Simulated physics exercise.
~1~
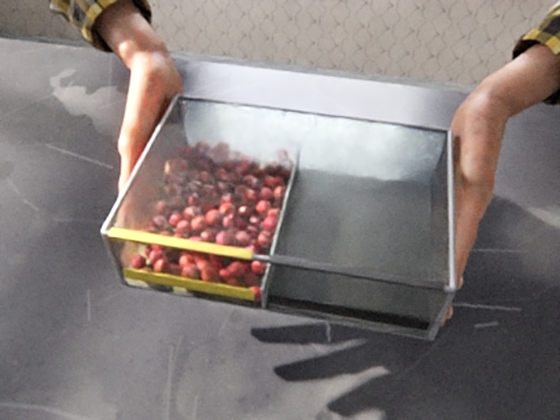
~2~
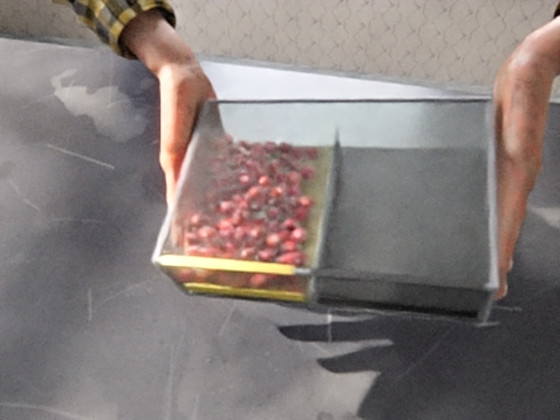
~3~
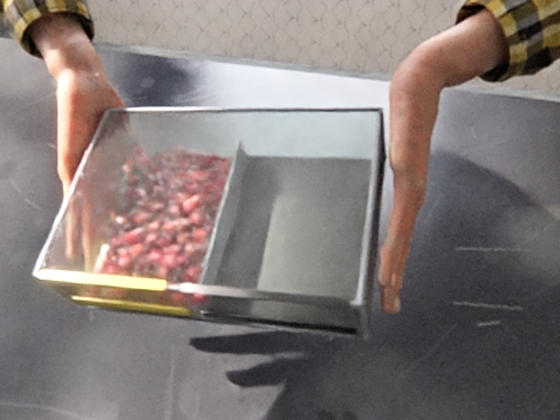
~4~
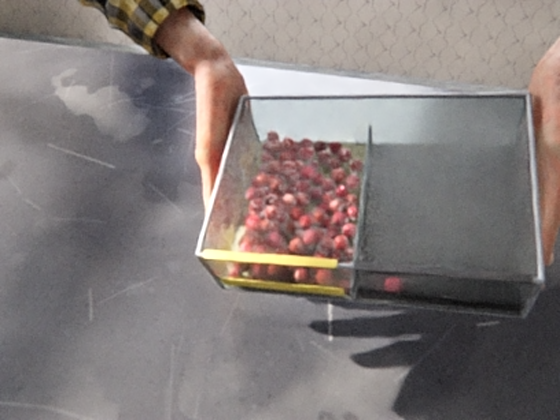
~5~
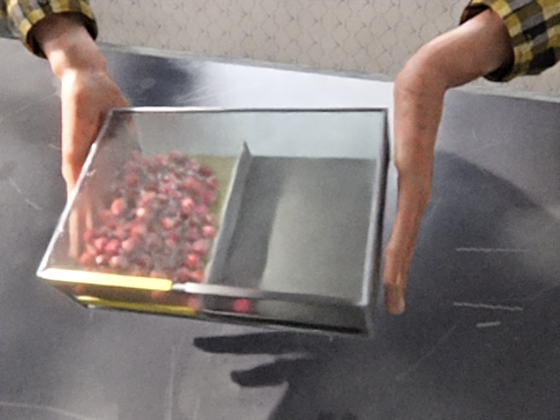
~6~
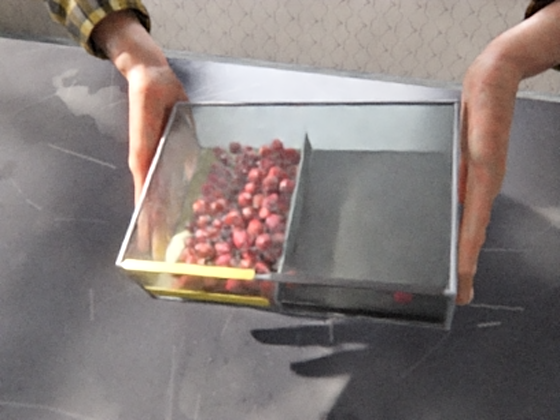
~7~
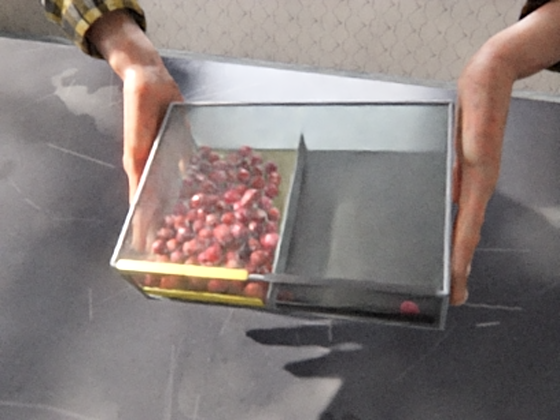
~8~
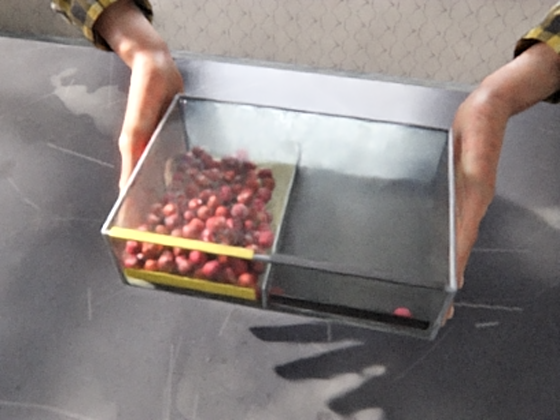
The clip shows two hands holding a clear divided box with small red berries in its yellow-marked left compartment, moving it right and left repeatedly and tilting it slightly before returning it to level, with nearly all the berries still on the left and one at the lower right.
